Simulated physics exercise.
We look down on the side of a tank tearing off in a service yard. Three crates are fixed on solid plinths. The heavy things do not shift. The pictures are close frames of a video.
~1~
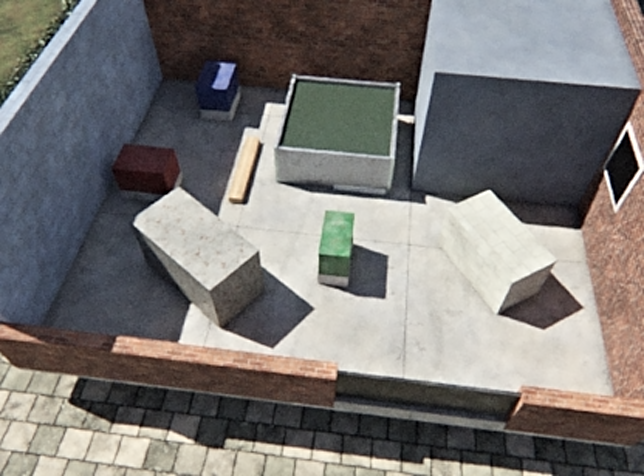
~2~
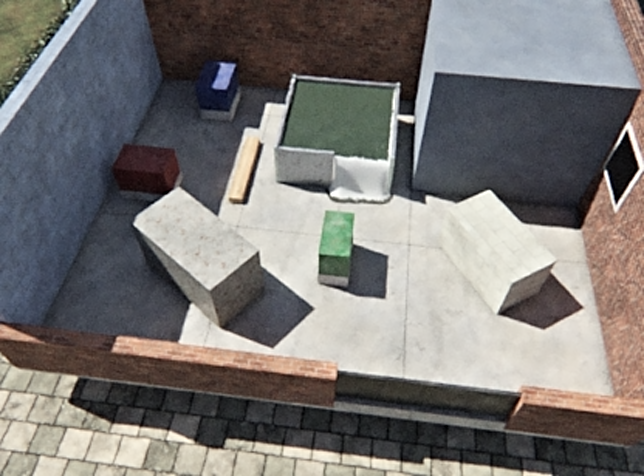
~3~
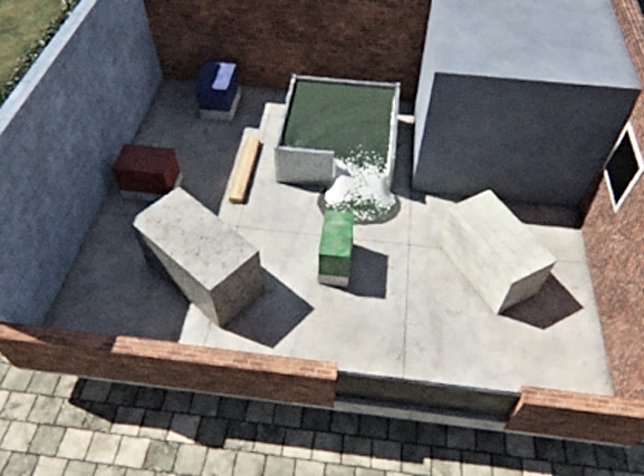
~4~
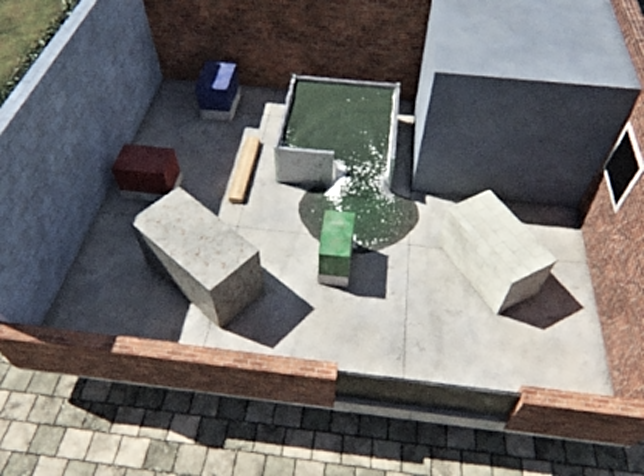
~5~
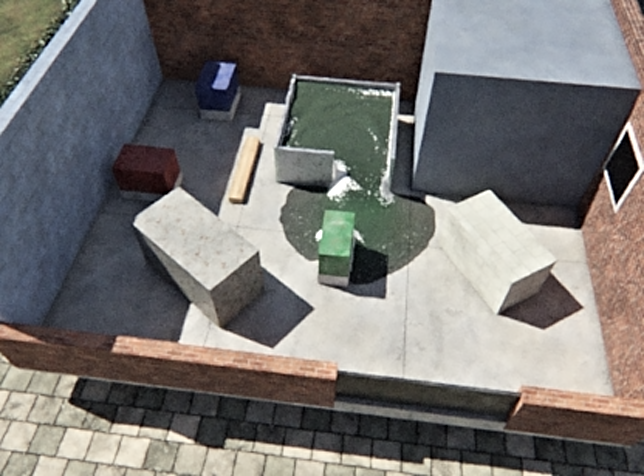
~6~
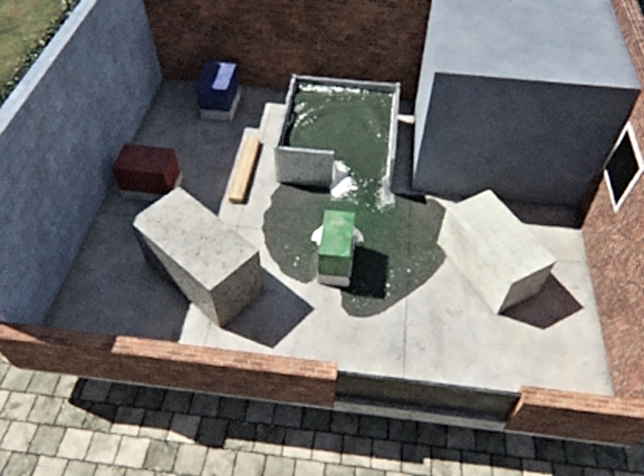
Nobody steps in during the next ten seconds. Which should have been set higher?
The blue crate escapes dry; the green crate is wetted; the red crate escapes dry.
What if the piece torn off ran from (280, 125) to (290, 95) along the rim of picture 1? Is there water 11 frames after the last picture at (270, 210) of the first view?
Verdict: Flooded.
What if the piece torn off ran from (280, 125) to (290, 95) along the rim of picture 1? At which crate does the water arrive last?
Last comes the green one.
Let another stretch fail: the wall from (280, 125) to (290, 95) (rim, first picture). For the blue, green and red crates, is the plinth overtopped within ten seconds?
Blue crate is soaked; green crate keeps dry; red crate is topped.
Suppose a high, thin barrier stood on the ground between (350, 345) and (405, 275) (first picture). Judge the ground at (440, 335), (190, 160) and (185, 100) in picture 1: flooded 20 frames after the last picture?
As listed: Flooded, wet, no water.
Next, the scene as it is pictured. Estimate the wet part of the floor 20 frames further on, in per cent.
Near 65 in a hundred.
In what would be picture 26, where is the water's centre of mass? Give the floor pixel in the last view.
Near (367, 230).
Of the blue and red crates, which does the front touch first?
I say the red-painted one.
A moment on, water covers 25 % of the floor; the blue crate not reached, the green crate water round its plinth, the red crate not reached.
Next, water covers 40 % of the floor; the blue crate not reached, the green crate water round its plinth, the red crate water round its plinth.
Then, water covers 65 % of the floor; the blue crate water round its plinth, the green crate water round its plinth, the red crate water round its plinth.
Later, water covers 90 % of the floor; the blue crate water round its plinth, the green crate water round its plinth, the red crate water round its plinth.
In the end, water covers 100 % of the floor; the blue crate stayed above the water, the green crate was topped, the red crate stayed above the water.
